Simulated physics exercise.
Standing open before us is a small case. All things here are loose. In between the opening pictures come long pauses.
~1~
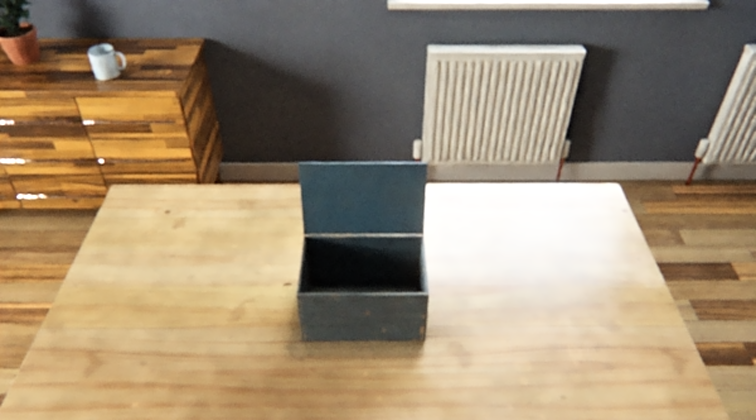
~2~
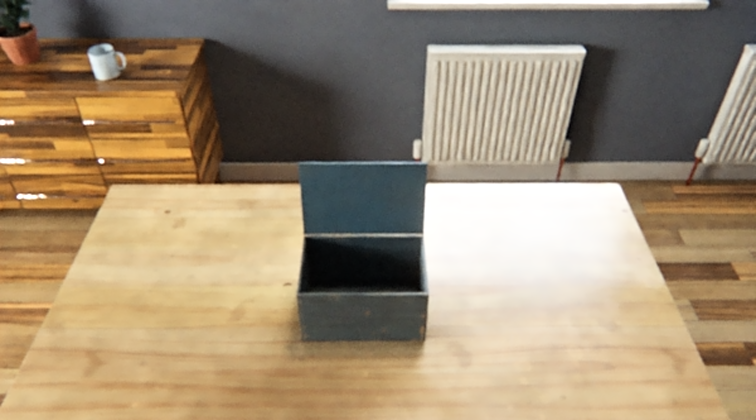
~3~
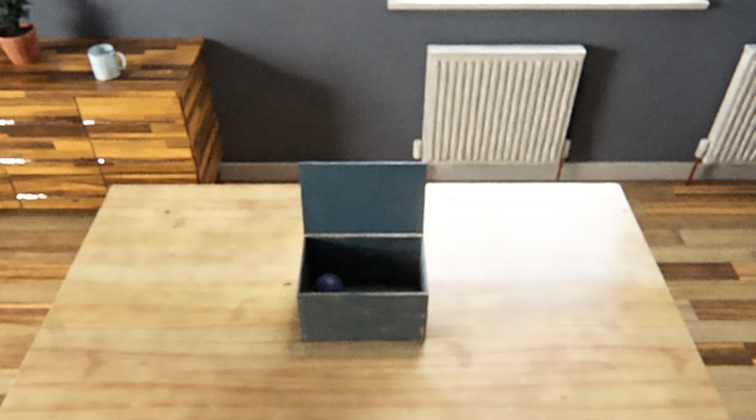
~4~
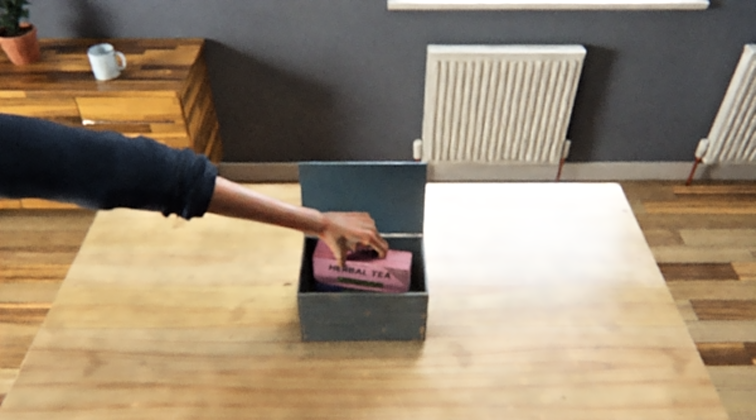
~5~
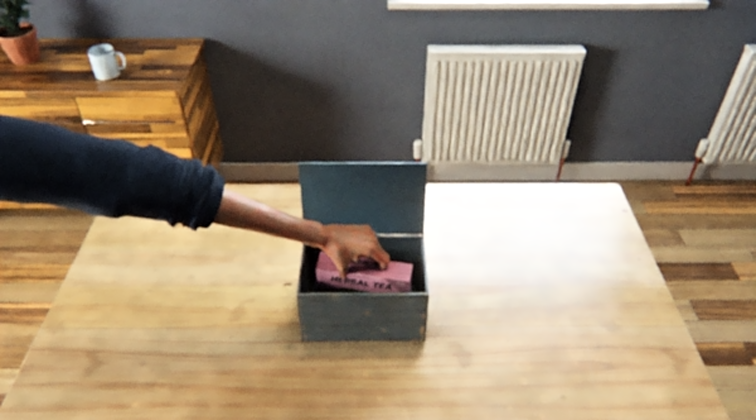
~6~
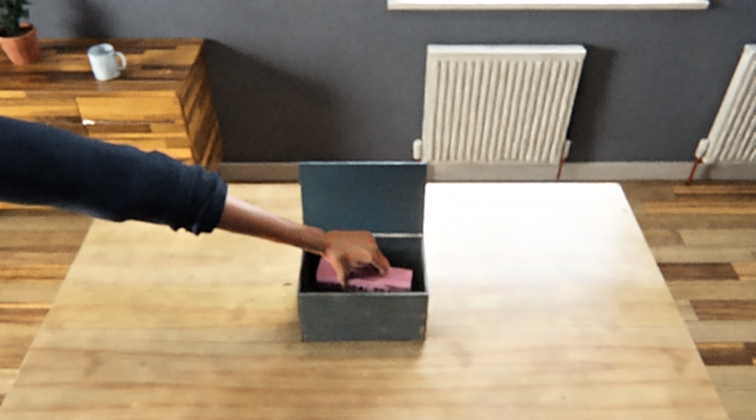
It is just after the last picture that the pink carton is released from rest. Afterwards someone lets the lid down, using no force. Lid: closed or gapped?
Closed.
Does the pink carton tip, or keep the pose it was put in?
Observation: It tilts over.
Then, 1.00 s later than the last frame, lid starting down; pink carton tilted by 34° near (355, 303).
Then, 1.60 s later than the last frame, lid 56° above the rim; pink carton tilted by 34° near (355, 303).
Then, 1.90 s later than the last frame, lid 18° above the rim; pink carton tilted by 34° near (355, 302).
When it is over, lid shut; lying over in the box, pink carton; blue ball as before. End places, in pixels of the last picture, pink carton near (355, 302).
